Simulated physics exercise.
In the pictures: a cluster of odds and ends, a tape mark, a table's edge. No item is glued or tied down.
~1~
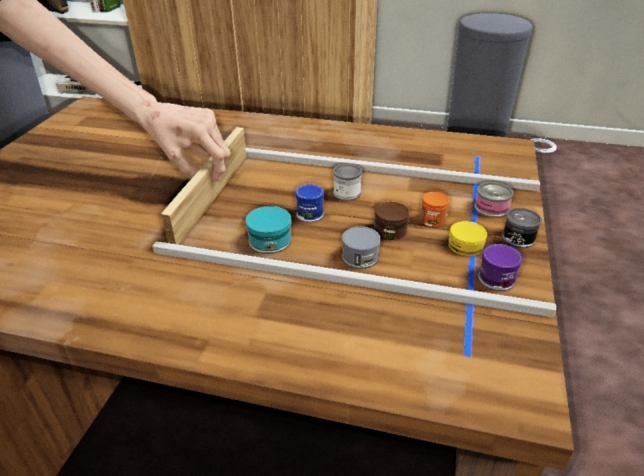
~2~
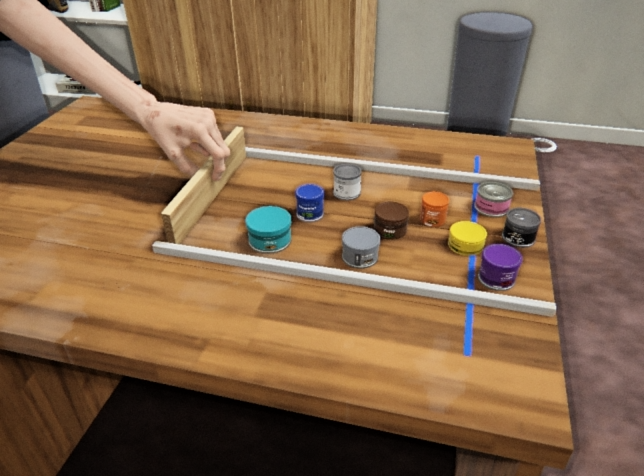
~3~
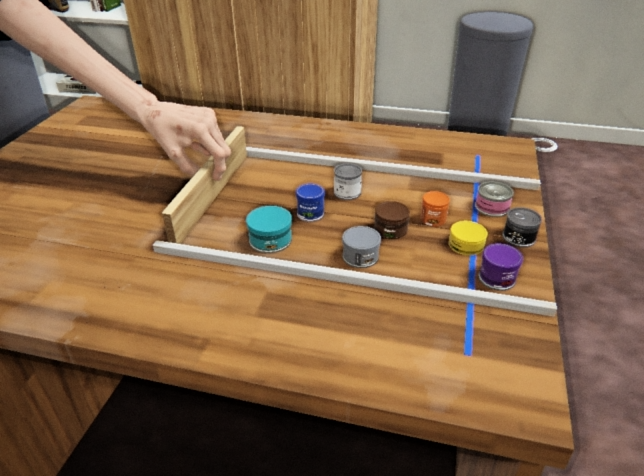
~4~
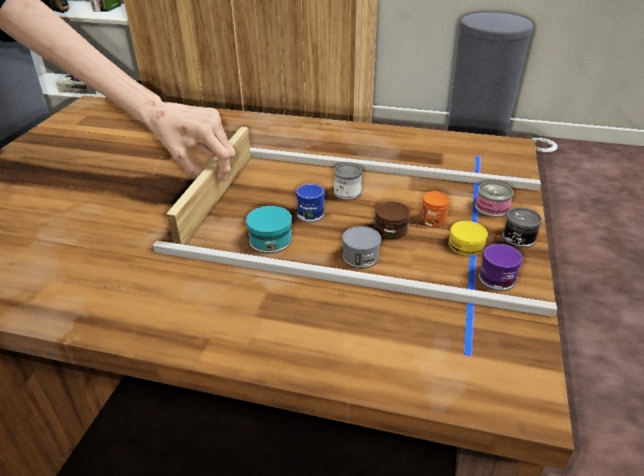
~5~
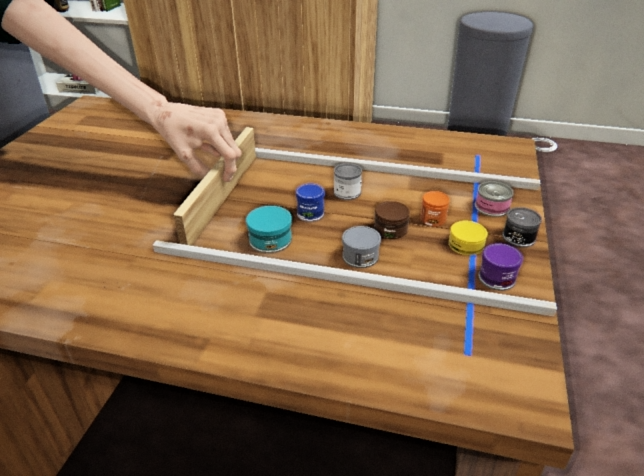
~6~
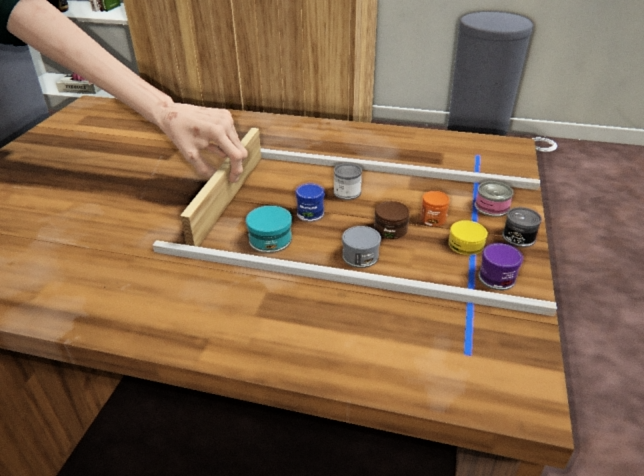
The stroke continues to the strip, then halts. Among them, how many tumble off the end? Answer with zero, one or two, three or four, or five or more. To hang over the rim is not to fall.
One or two.
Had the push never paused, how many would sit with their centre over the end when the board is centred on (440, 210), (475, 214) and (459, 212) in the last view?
Counts per position: 0 / 2 / 1.
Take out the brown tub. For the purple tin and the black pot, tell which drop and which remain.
Well, the purple tin goes off the edge while the black pot is still there.
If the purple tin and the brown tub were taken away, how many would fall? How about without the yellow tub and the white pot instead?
Try 1: 0; try 2: 1.
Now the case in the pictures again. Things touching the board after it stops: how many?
Contact count: 4.
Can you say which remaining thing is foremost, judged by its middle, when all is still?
Foremost: The grey pot.
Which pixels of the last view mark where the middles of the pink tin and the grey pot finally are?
The pink tin stops around (524, 202); the grey pot around (539, 284).
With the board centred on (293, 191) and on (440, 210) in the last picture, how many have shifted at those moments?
The count is 1 at the first point and 8 at the second.
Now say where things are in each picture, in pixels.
Black pot (521, 228); purple tin (500, 267); pink tin (493, 200); board (210, 182); tape (474, 233), in the first frame.
Purple tin (499, 267); yellow tub (467, 238), in the second frame.
Pink tin (494, 199); brown tub (392, 220), in the third frame.
Black pot (522, 227); grey pot (361, 247), in the fourth frame.
Purple tin (500, 267); white pot (348, 182), in the fifth frame.
Black pot (522, 227); purple tin (500, 267); pink tin (494, 199); board (227, 183); tape (474, 232), in the sixth frame.
Early on, none off yet; black pot at rest near (522, 227); purple tin at rest near (500, 267); pink tin at rest near (494, 199).
A while later, none off yet; black pot at rest near (522, 227); purple tin travelled about its own width near (527, 272); pink tin at rest near (494, 199).
Finally, the number that fall off is one or two; lost, yellow tub and purple tin.
